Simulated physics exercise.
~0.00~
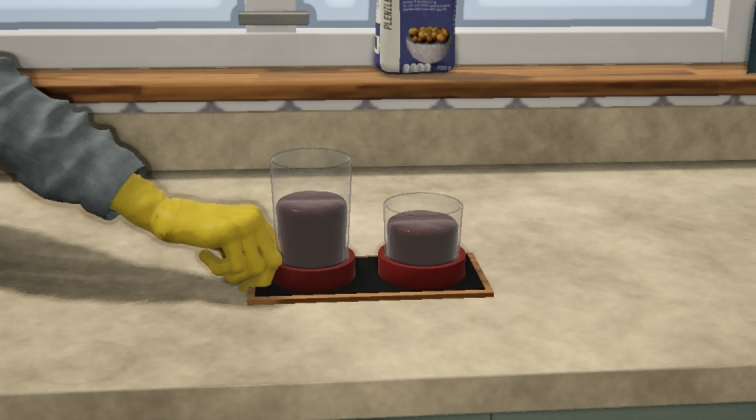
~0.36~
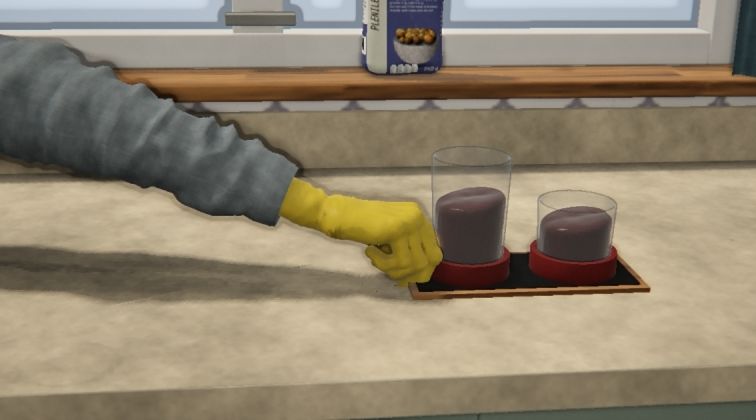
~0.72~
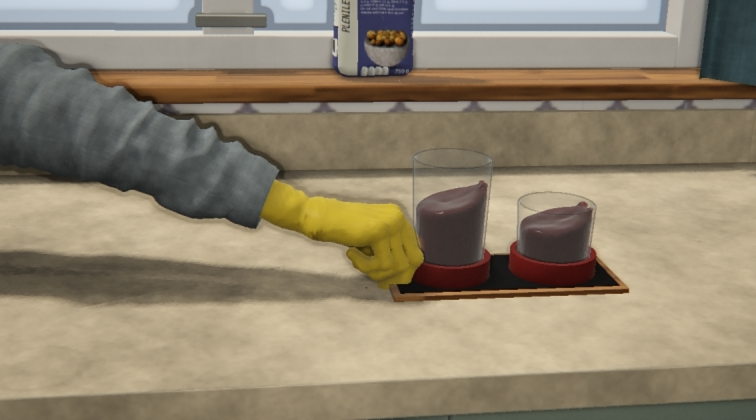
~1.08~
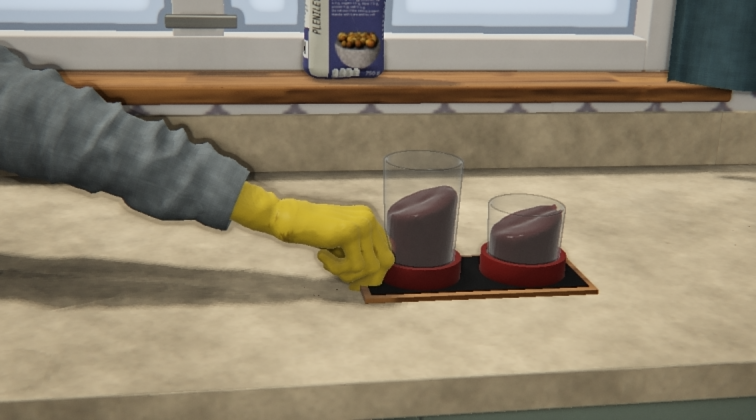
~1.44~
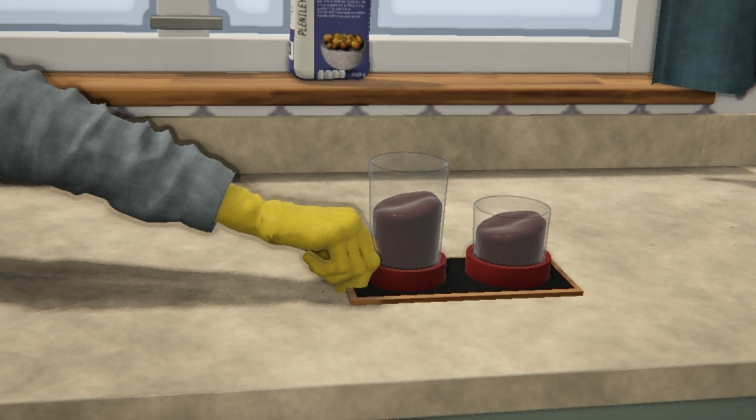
The video shows a yellow-gloved hand sliding a tray with two open glasses of dark liquid in red holders rightward along a countertop, then stopping; the liquid tilts and sloshes inside the upright glasses, and at the end its surface is still slightly tilted.
